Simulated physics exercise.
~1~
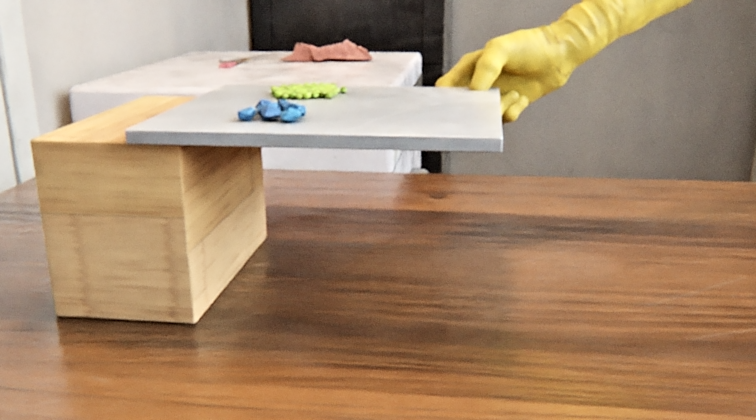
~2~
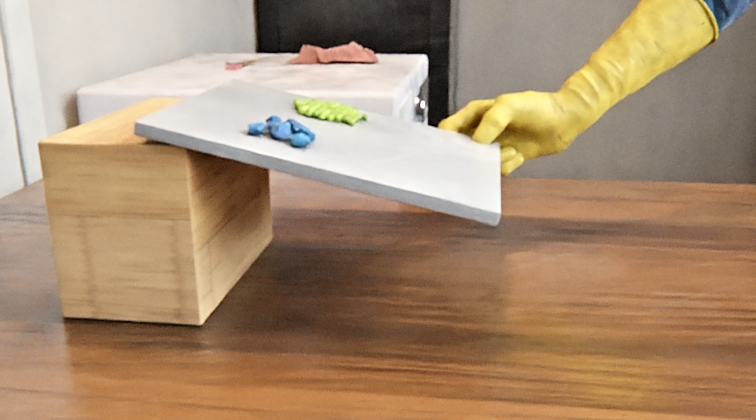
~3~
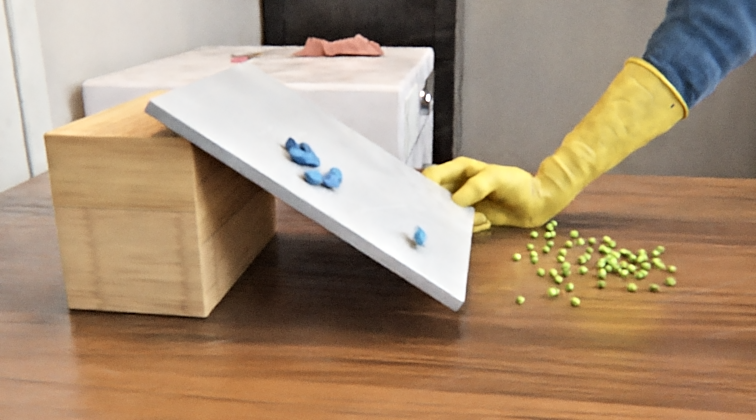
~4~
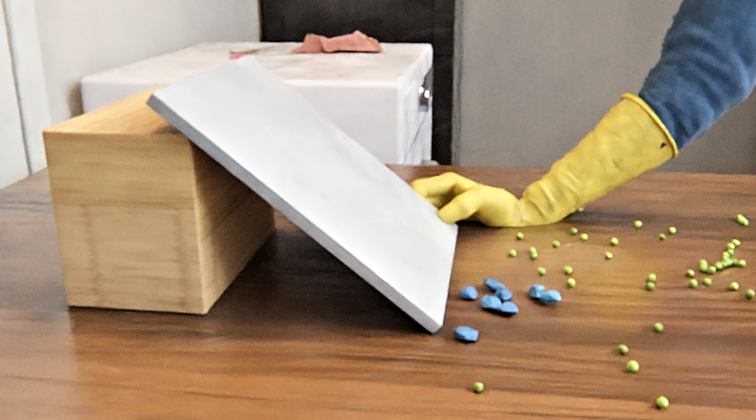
In this clip, a yellow-gloved hand lowers the right end of a gray board propped on a wooden block, tilting it into a ramp; small green balls roll off first and scatter rightward across the table, then blue pieces slide down and settle near the board's lower end.
